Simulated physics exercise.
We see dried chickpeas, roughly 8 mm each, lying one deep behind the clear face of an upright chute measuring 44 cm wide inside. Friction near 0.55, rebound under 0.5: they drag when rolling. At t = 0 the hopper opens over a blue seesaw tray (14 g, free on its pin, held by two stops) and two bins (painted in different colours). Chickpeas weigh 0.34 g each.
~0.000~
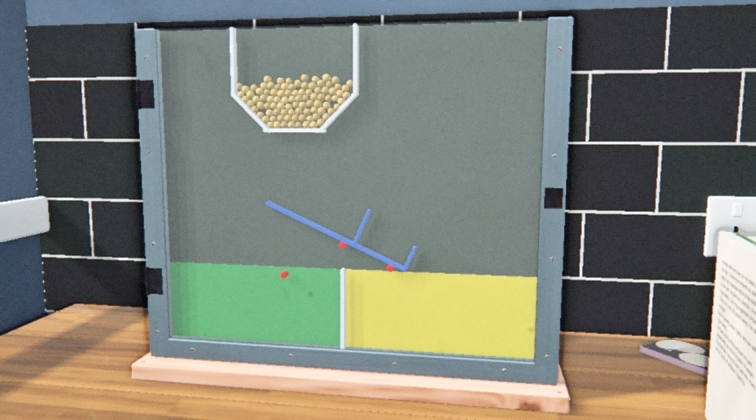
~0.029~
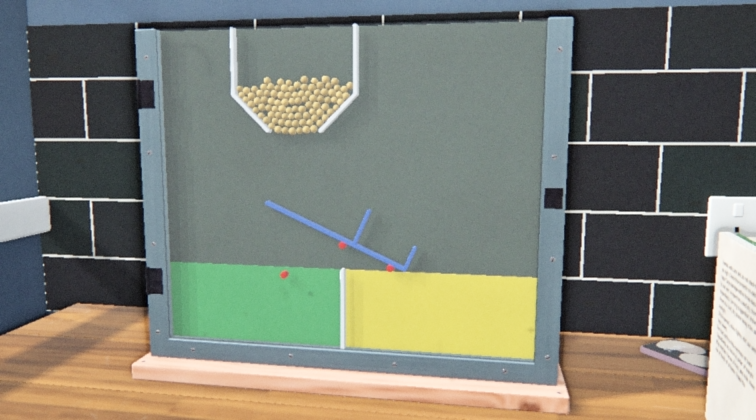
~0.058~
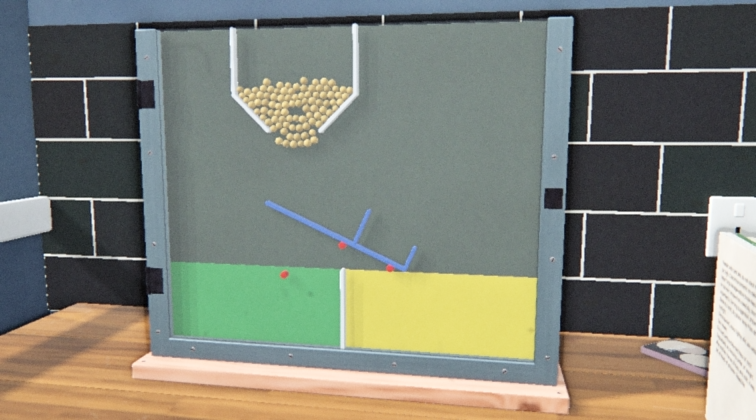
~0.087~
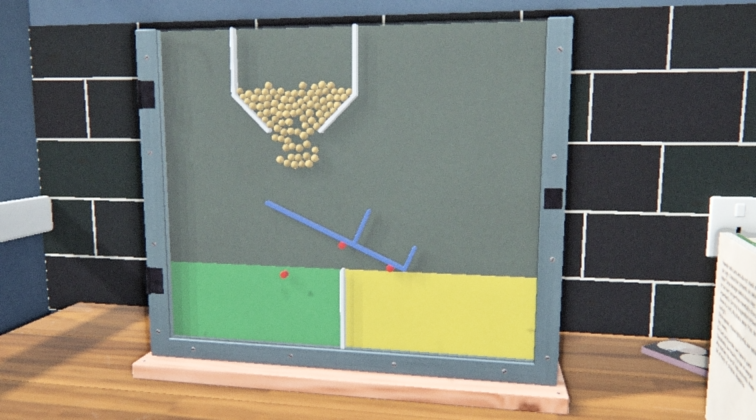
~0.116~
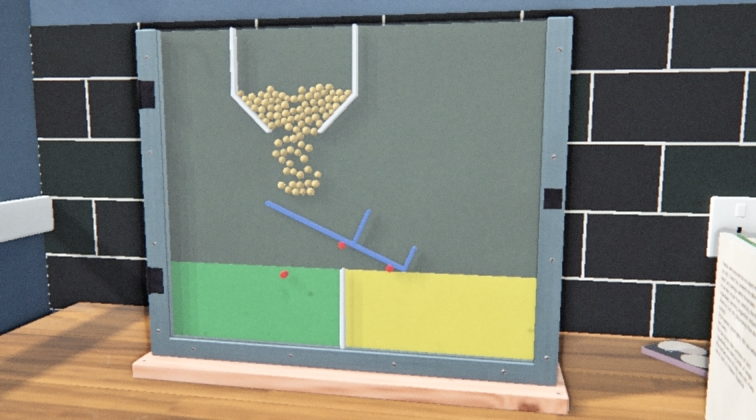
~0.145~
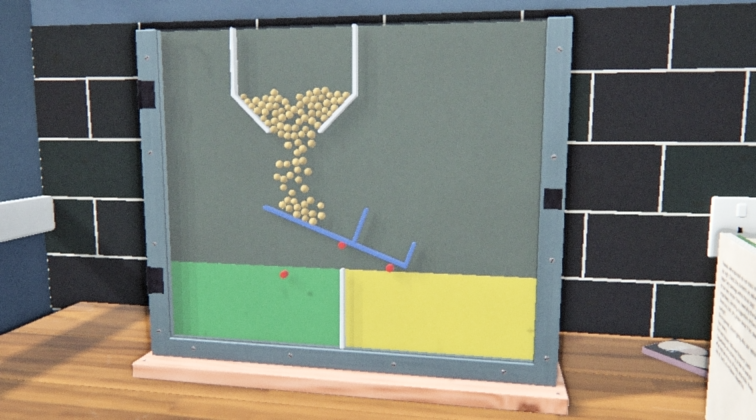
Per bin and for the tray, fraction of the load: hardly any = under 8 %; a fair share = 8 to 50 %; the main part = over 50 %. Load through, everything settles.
Outcome: Yellow bin: Almost nothing; green bin: The majority; tray: Almost nothing.
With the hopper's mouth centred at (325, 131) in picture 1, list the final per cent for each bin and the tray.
The yellow bin ends with 0 %, the green bin with 90 %, and the tray with 10 %.
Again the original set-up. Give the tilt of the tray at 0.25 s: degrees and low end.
Tilt: About 30 degrees; low end: Left.
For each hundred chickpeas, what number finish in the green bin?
I'd put it at around 100 in a hundred.
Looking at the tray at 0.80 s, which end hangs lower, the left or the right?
The tray dips on its left side.
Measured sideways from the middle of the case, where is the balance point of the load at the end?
The average place ends up near 15 cm to the left of the middle.
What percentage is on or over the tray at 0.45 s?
Estimate: Near 40 %.
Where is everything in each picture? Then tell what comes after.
In the first picture, gate shut, about 90 chickpeas in the hopper; its mouth (269, 130) to (321, 131); tray right end down 24°; its ends (268, 203) and (405, 269), top of its upright wall (369, 211); pivot (343, 245); stops (284, 275) and (391, 268); a lip at the right end; yellow bin (438, 314), green bin (255, 304).
In the second picture, 3 out; lowest chickpea (293, 131); tray right end down 24°.
In the third picture, 11 out; lowest chickpea (294, 144); tray right end down 24°.
In the fourth picture, 22 out; lowest chickpea (295, 165); tray right end down 24°.
In the fifth picture, 28 out; lowest chickpea (296, 192); tray right end down 24°.
In the sixth picture, 37 out; lowest chickpea (313, 222); tray right end down 21°; its ends (266, 207) and (405, 266), top of its upright wall (366, 210).
After 0.45 s 100 % have left the hopper; tray left end down 28°; on or over it 40 %, past it to the left 60 %, to the right 0 %.
After 0.80 s 100 % have left the hopper; tray left end down 28°; on or over it 5 %, past it to the left 95 %, to the right 0 %.
At rest by 1.8 s, yellow bin 0 %, green bin 100 %, tray 0 %; tray left end down 28°.
